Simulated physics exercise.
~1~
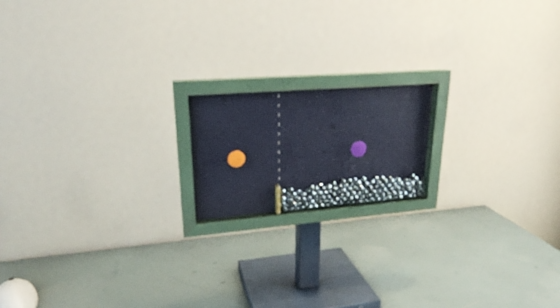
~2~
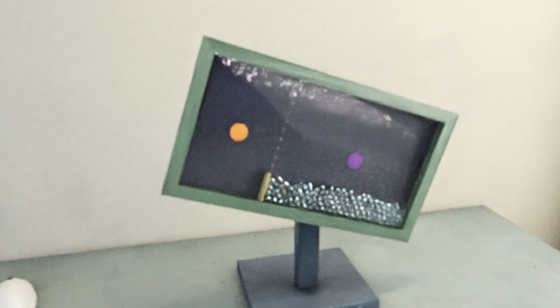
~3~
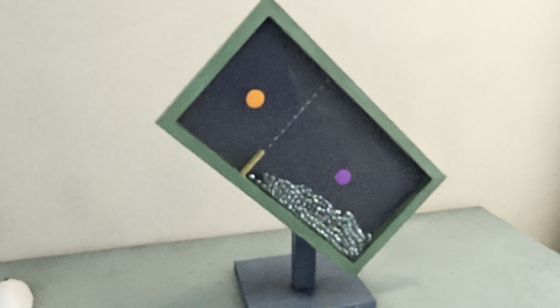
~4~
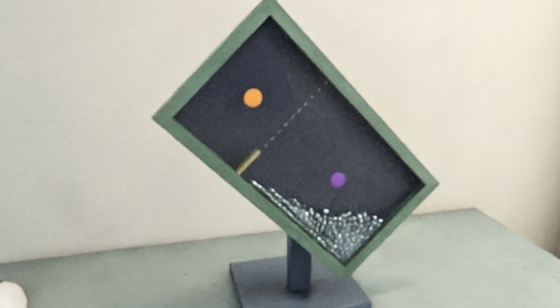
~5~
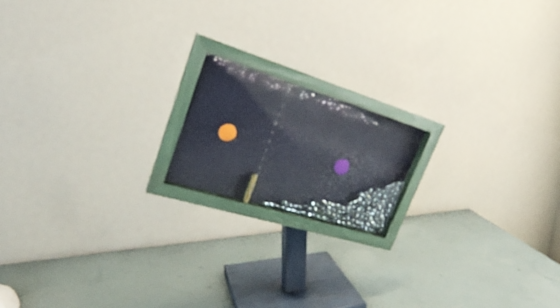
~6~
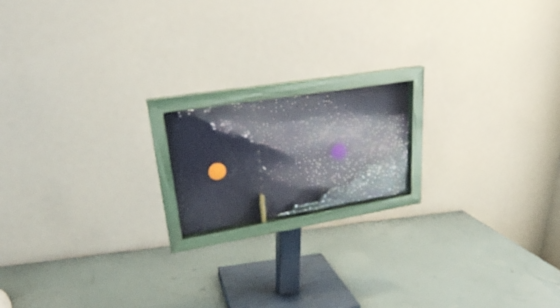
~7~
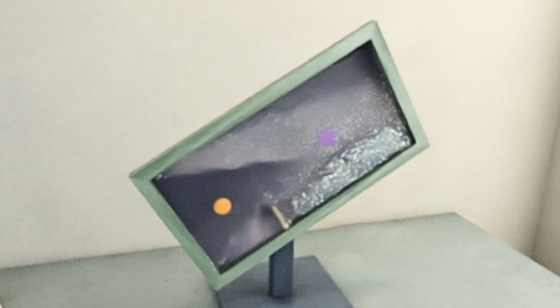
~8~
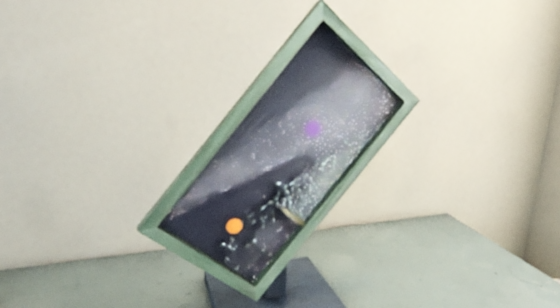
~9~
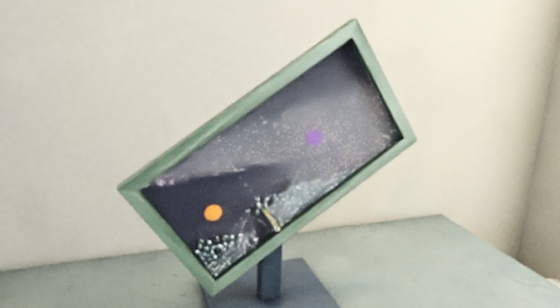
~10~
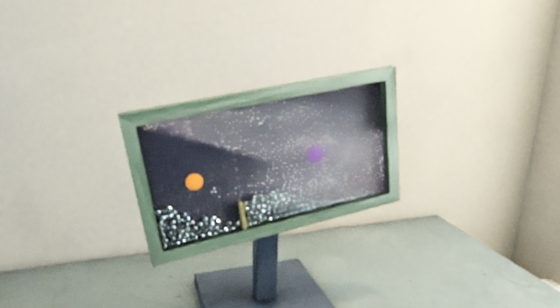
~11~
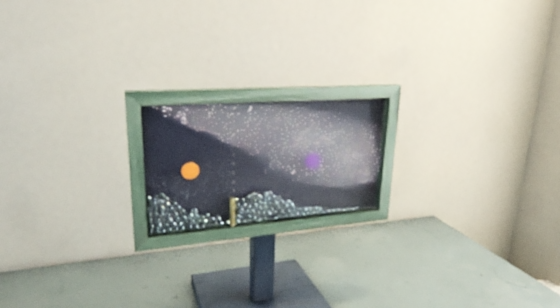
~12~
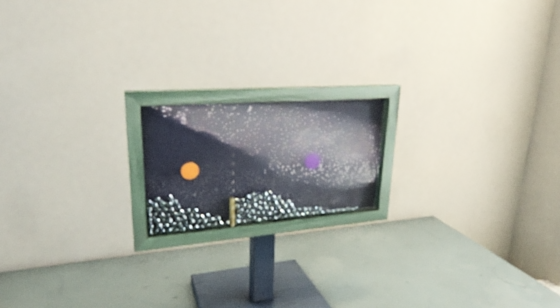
The clip opens on a green-framed box standing level on a dark pedestal, with small silvery balls piled along the bottom to the right of a short divider, beneath a purple dot. The box tilts steeply clockwise, and the balls slide down into the lower right corner. It then swings back through level and tips steeply the other way, sending some of them over the divider toward the orange dot at left. Finally the box returns to level and stays still, with the balls lying in heaps on both sides of the divider and thinning toward the right.
